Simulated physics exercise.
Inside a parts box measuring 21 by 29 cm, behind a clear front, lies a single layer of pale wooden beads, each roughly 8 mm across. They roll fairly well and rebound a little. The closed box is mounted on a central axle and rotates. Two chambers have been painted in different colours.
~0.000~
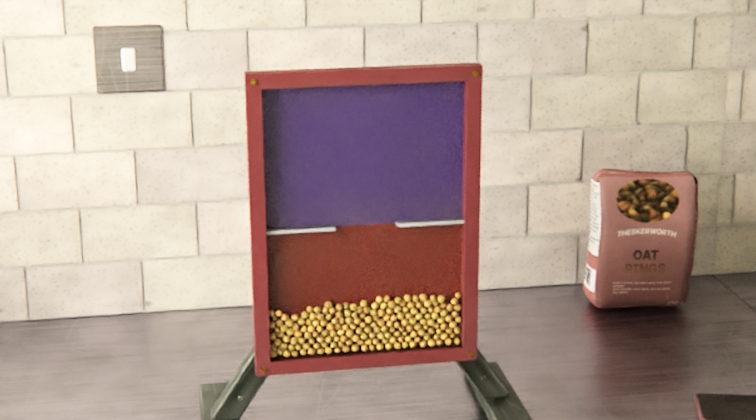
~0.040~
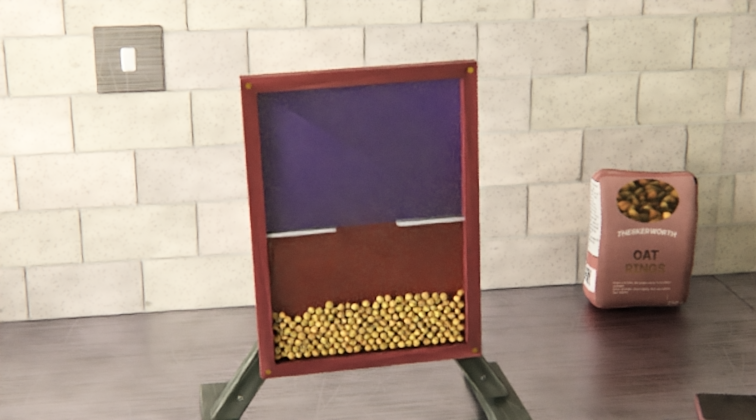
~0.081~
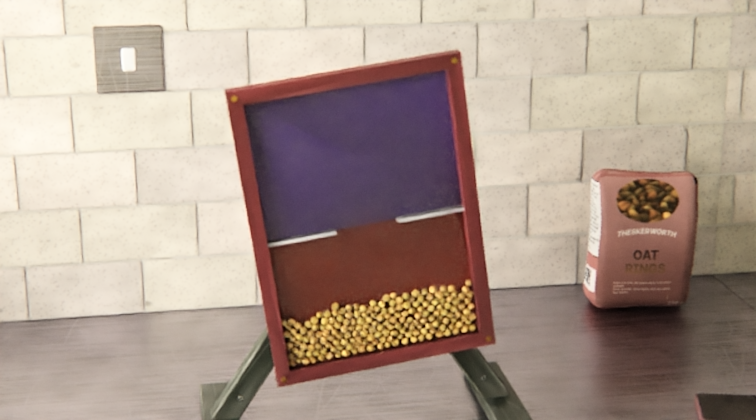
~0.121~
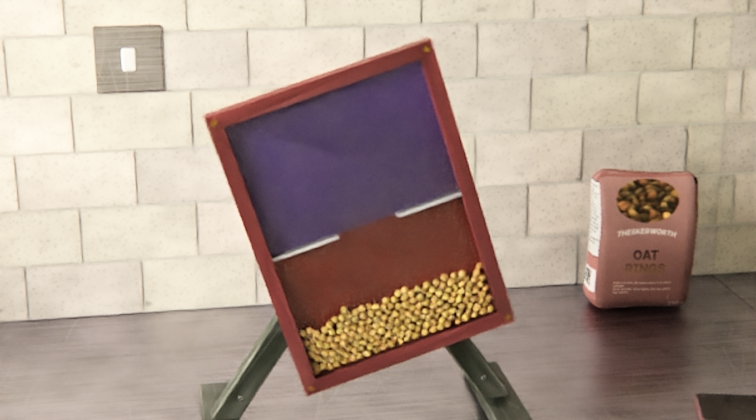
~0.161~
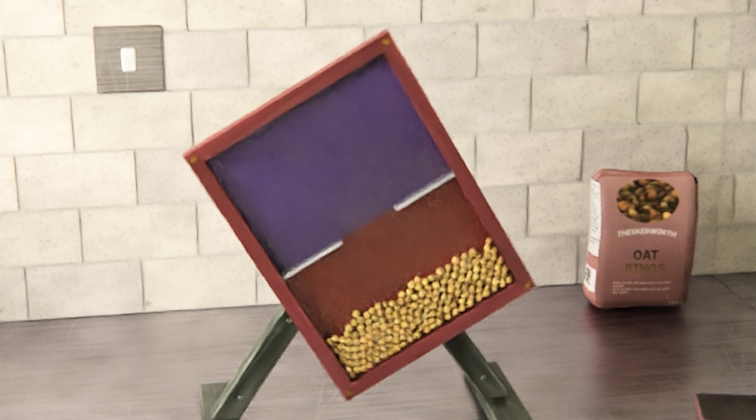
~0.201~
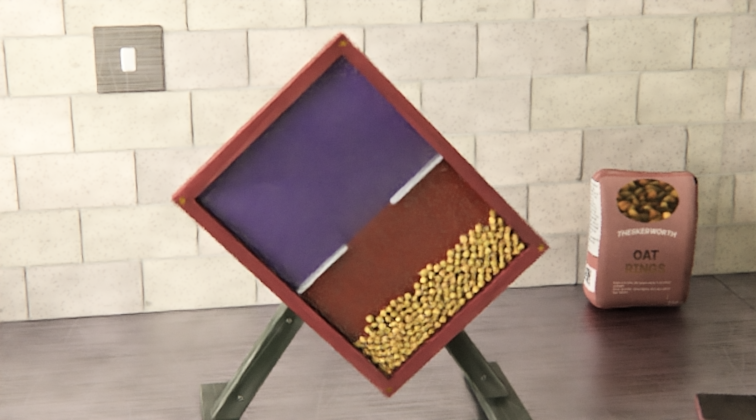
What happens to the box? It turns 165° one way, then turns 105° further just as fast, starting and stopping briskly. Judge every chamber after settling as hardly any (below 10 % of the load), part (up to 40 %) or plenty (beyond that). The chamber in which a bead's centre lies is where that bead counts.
Judged at rest: Red plenty; purple plenty.
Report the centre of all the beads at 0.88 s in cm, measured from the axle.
Right: About 2 cm; below: About 2 cm.
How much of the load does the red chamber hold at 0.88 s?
It works out at roughly 55 per cent.
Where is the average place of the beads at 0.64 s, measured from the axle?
5 cm right, 2 cm above.
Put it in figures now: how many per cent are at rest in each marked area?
In per cent: Red chamber holds 55 and purple chamber holds 45.
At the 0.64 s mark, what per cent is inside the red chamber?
It comes to roughly 80 %.
After 0.64 s, it stands 165° anticlockwise; the beads' middle is 5 cm right of and 2 cm above the centre; red 80 %, purple 20 %.
After 0.88 s, it has come round 219° anticlockwise; the beads' middle is 2 cm right of and 2 cm below the centre; red 55 %, purple 45 %.
After 1.11 s, it has come round 270° anticlockwise; the beads' middle is 1 cm right of and 7 cm below the centre; red 55 %, purple 45 %.
All still by 2.2 s, it has come round 270° anticlockwise; red 55 %, purple 45 %.
